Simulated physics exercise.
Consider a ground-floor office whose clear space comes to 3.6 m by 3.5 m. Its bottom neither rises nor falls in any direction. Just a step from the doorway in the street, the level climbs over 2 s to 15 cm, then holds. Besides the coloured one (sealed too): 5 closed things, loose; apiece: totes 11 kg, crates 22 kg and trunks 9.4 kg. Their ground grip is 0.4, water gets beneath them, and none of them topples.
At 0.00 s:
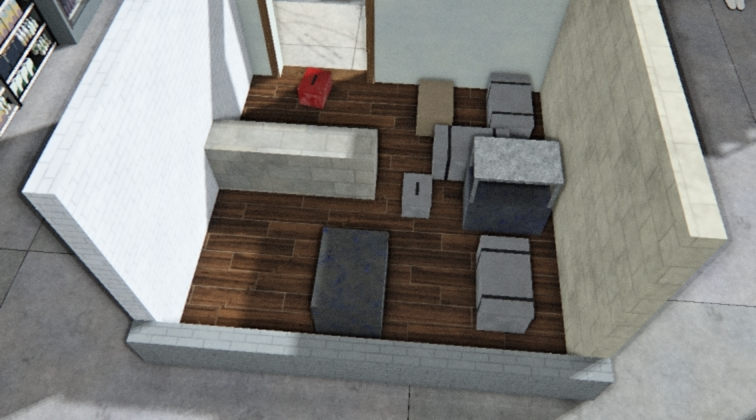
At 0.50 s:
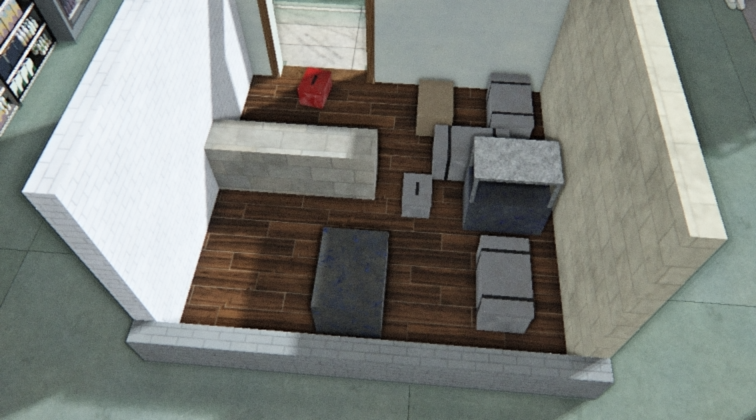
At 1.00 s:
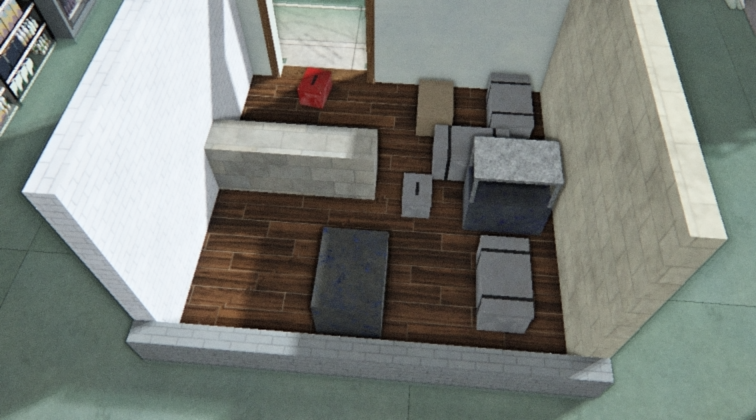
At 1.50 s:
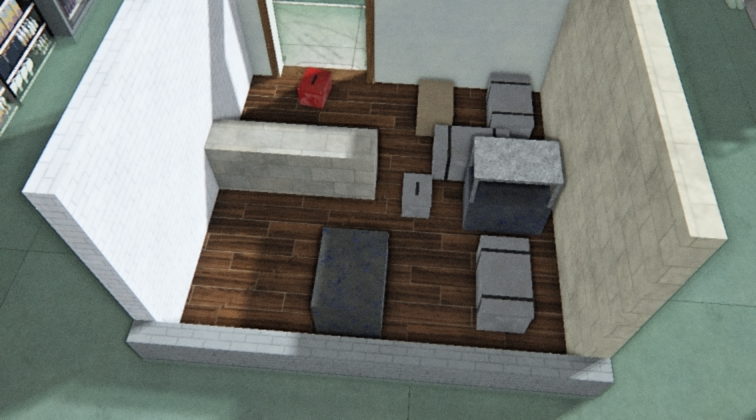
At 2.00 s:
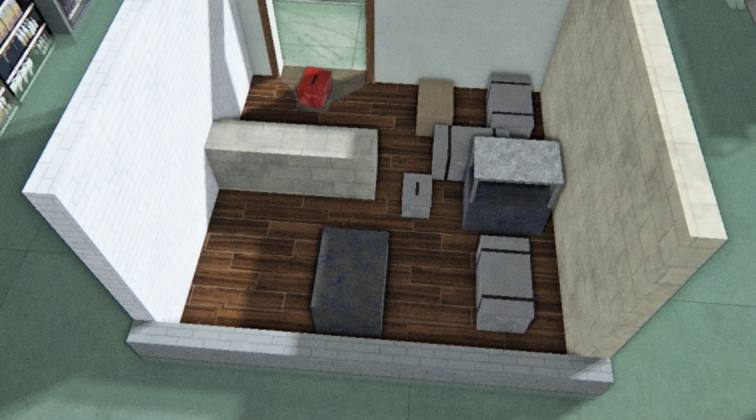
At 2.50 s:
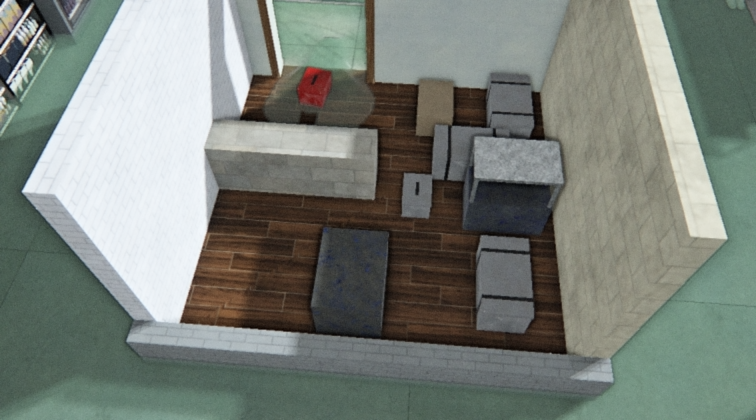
Water turned the ground outside the office green, then crept in through the doorway and spread in a shallow patch around the red box, while all the boxes and furniture stayed still.
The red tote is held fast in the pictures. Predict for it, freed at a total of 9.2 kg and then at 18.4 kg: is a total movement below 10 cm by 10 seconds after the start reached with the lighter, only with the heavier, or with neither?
I'd say even the double load falls short.
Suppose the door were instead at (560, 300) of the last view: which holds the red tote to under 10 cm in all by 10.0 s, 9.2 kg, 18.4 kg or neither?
Under that setup, the light option succeeds.
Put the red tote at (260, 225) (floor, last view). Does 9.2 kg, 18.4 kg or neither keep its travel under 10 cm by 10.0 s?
Result: Both pass.
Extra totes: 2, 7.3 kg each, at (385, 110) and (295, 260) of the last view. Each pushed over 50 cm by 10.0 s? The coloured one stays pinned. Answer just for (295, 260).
Answer: It goes not that far.
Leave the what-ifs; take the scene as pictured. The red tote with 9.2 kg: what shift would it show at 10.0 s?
Shift: About 200 cm.
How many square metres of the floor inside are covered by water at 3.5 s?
I'd put it close to 3.0 m2.
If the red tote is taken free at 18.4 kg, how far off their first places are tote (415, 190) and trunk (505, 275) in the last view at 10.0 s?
One is off by 0 cm, the other by 5 cm, in the order asked.
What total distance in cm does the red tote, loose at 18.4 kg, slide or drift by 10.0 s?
Total path: Around 30 cm.
After 3.5 s the red tote would be 86 cm from its start with 9.2 kg and 25 cm from its start with 18.4 kg; 5 cm of water round it then.
After 4.5 s the red tote would be 91 cm from its start with 9.2 kg and 25 cm from its start with 18.4 kg; 6 cm of water round it then.
After 7.0 s the red tote would be 192 cm from its start with 9.2 kg and 25 cm from its start with 18.4 kg; 7 cm of water round it then.
After 10.0 s the red tote would be 192 cm from its start with 9.2 kg and 29 cm from its start with 18.4 kg; 9 cm of water round it then.
